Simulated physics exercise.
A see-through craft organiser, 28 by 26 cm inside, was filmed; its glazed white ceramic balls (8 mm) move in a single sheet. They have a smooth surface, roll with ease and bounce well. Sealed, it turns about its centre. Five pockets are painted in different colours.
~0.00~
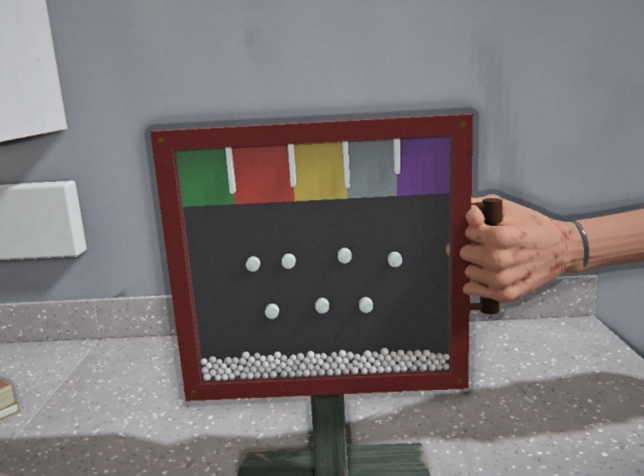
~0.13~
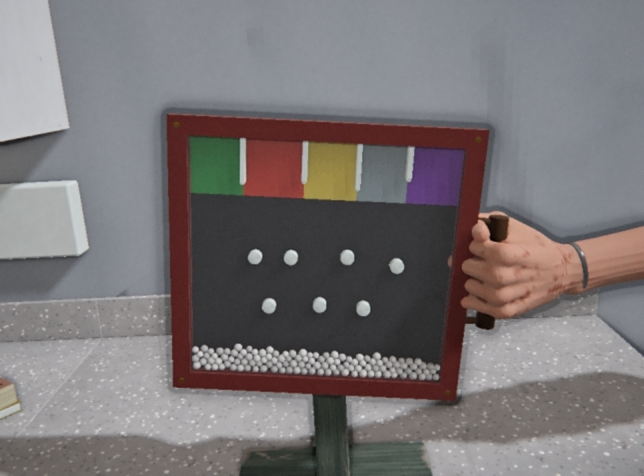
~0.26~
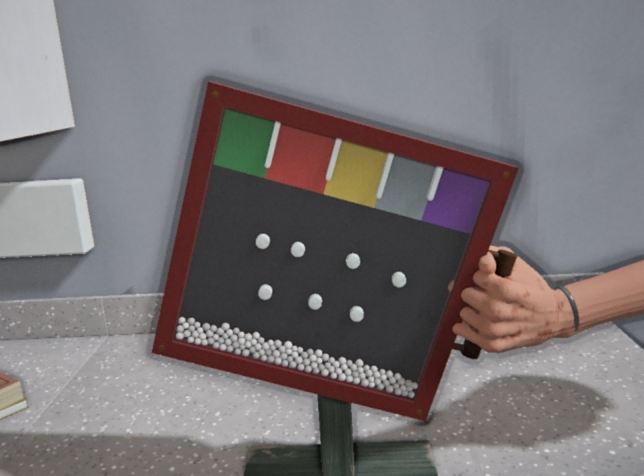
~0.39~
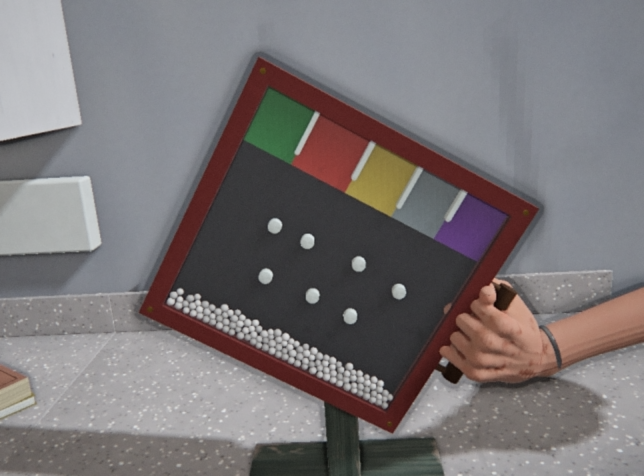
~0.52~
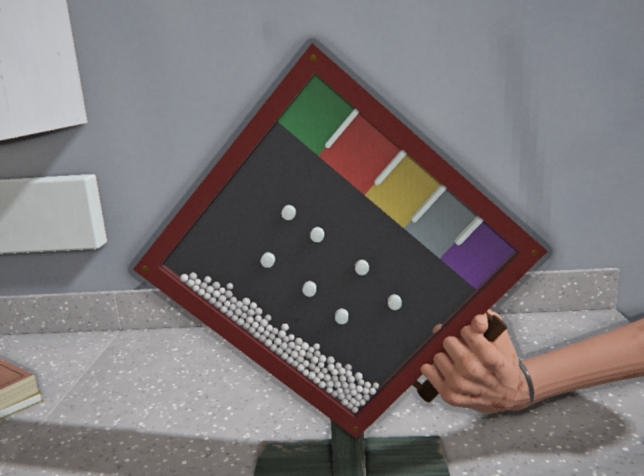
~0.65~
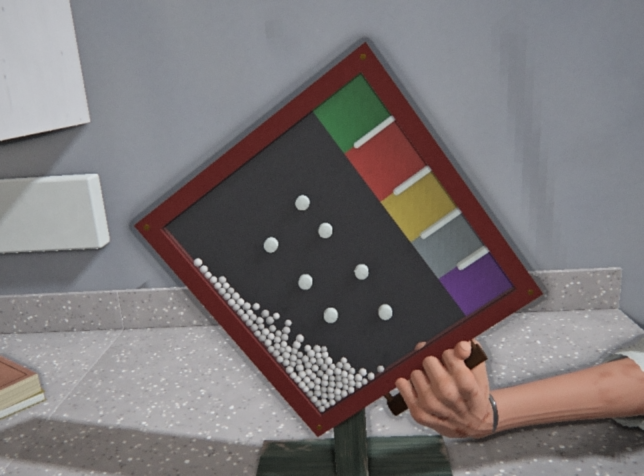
A square, red-framed panel with white balls along its base and five coloured pockets across its top sits nearly level, a hand gripping its right side. The hand then turns it steadily clockwise, swinging the pockets toward the right while the balls slide and bunch in the lowering corner.
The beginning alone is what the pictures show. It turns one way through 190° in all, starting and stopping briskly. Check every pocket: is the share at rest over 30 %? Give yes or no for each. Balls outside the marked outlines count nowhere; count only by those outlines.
Red: No, purple: Yes, green: No, yellow: No, grey: Yes.
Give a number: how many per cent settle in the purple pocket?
About 40 %.
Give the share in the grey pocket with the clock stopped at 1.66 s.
Close to 15 % of the load.
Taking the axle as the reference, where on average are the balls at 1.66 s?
Offset: Approx. 7 cm left, 11 cm below.
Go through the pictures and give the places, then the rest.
In the first frame, level; about 120 balls; load centre (321, 364); top ball (246, 356); red (262, 174), purple (423, 165), green (206, 177), yellow (320, 171), grey (371, 168).
In the second frame, turned 6° clockwise; load centre (312, 363); top ball (238, 348); 7 fixed pegs, one at (269, 306).
In the third frame, turned 18° clockwise; load centre (295, 357); top ball (182, 320); wall ends (268, 165), (328, 178), (379, 195), (430, 198).
In the fourth frame, turned 31° clockwise; load centre (287, 349); top ball (180, 292).
In the fifth frame, turned 44° clockwise; load centre (290, 347); top ball (193, 277).
In the sixth frame, turned 56° clockwise; load centre (298, 354); top ball (198, 263); red (387, 160), purple (476, 282), green (352, 114), yellow (420, 205), grey (448, 245).
By 1.16 s, it stands 106° clockwise; purple 5 %.
By 1.66 s, it stands 154° clockwise; purple 40 %, grey 15 %.
By 2.10 s, it has come round 190° clockwise; purple 40 %, grey 40 %.
All still by 3.1 s, it has come round 190° clockwise; red 0 %, purple 40 %, green 0 %, yellow 5 %, grey 40 %, elsewhere 20 %.
